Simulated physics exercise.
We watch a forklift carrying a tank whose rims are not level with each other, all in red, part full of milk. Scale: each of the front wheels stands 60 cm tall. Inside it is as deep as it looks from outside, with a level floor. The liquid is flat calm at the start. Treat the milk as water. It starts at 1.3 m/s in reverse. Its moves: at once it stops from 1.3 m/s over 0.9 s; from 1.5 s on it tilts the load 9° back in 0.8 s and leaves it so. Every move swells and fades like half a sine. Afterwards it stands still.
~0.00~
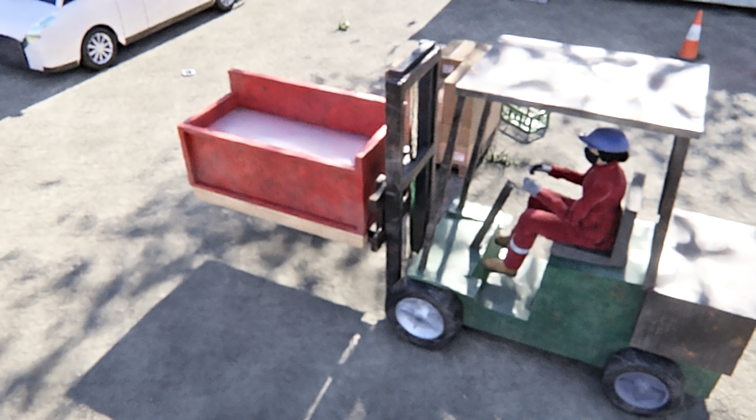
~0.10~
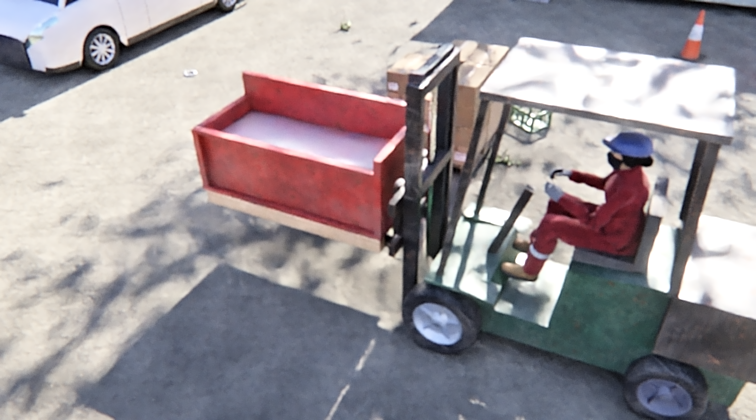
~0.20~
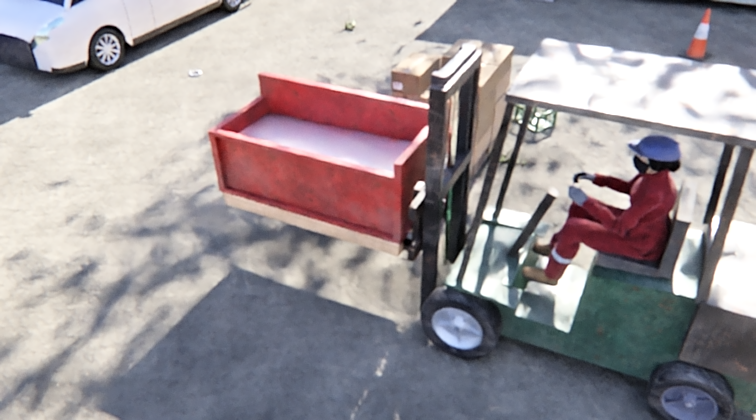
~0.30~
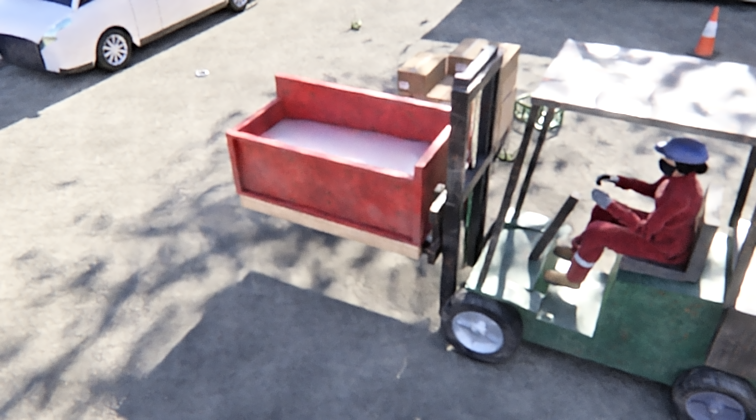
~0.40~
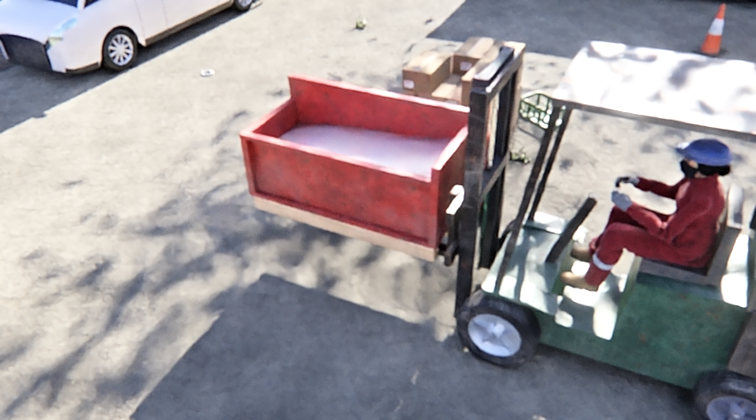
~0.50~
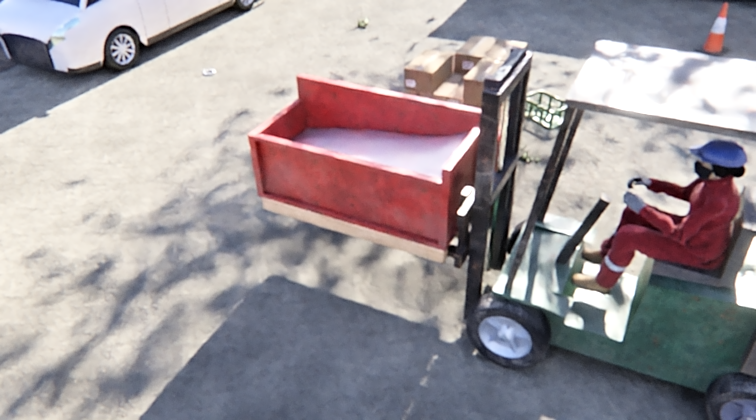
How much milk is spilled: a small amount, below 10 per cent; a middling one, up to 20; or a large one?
It comes out middling.
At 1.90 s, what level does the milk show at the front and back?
About 52 cm in front and 24 cm behind.
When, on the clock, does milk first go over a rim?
Near 1.1 s.
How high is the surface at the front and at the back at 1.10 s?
About 26 cm in front and 58 cm behind.
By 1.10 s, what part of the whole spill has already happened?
About 0 per cent.
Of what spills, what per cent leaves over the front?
About 20 per cent.
Then, 1.10 s in, front 26 cm, middle 44 cm, back 58 cm above the floor; the loss stands at 1 per cent, over the near side.
Then, 1.90 s in, front 53 cm, middle 38 cm, back 25 cm above the floor; the loss stands at 4 per cent, mostly over the front, some over the near side.
Then, 2.80 s in, front 14 cm, middle 32 cm, back 70 cm above the floor; the loss stands at 6 per cent, over the front and the near side.
Then, 5.28 s in, the loss stands at 16 per cent, over the back and the near side, 68 of 432 litres.
